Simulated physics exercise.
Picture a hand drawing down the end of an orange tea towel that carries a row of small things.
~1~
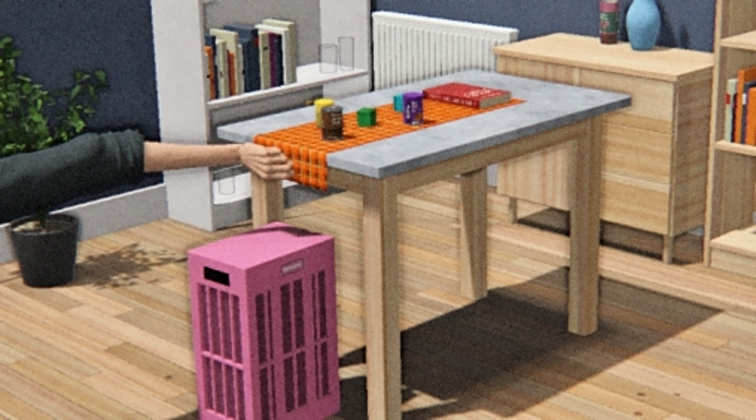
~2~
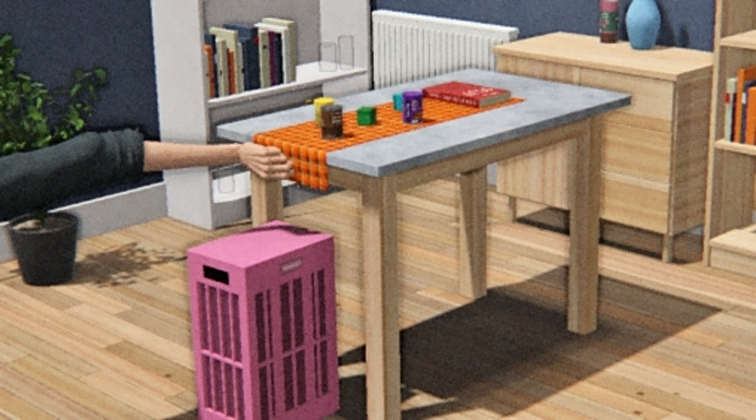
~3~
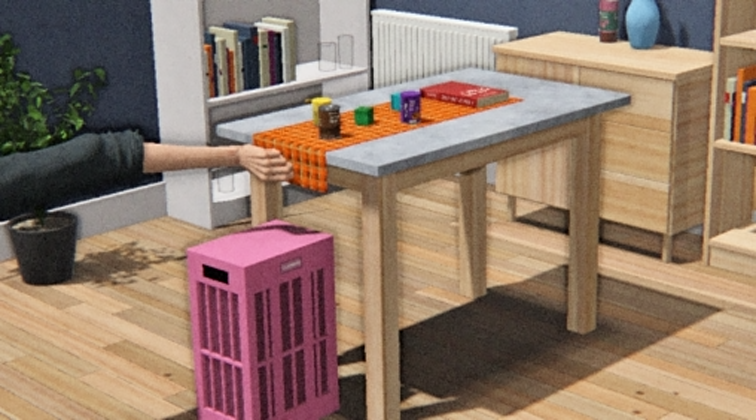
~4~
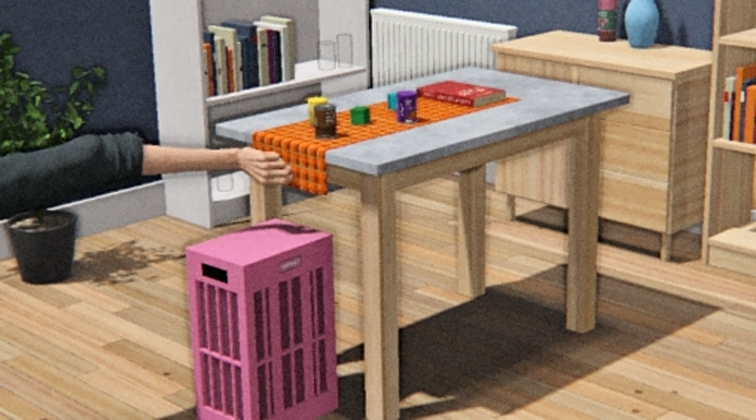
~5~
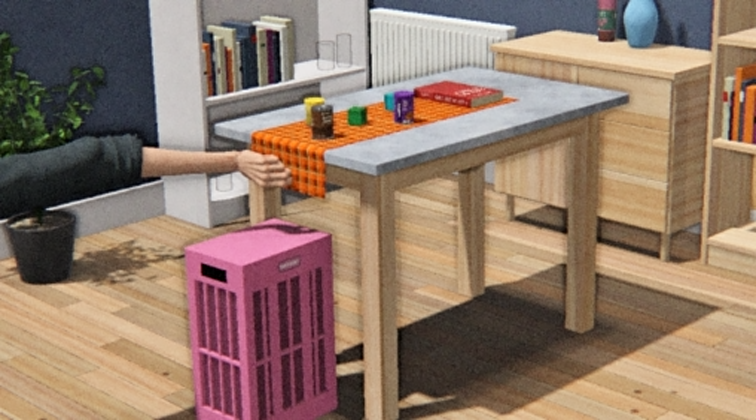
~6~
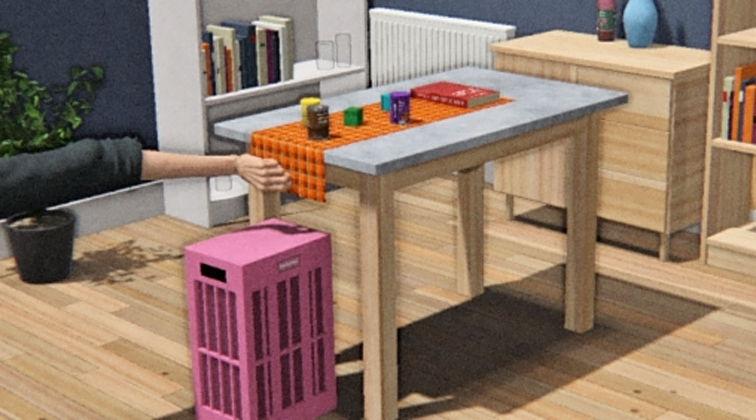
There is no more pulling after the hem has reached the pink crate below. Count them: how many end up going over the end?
Lost over the edge: One.
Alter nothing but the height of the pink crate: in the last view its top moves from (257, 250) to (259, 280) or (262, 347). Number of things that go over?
Counts: 2 / 4.
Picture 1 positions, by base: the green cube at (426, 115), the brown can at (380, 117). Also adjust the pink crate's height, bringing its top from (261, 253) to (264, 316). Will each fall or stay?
The green cube holds on; the brown can survives.
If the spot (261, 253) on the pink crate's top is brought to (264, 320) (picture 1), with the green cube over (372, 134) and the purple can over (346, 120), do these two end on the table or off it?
The green cube ends up off the top and the purple can ends up off the top.
Soon after, hem near (288, 214); all still up.
After that, hem on the crate; brown can gone.
In the end, hem on the crate; brown can gone. The answer is one.
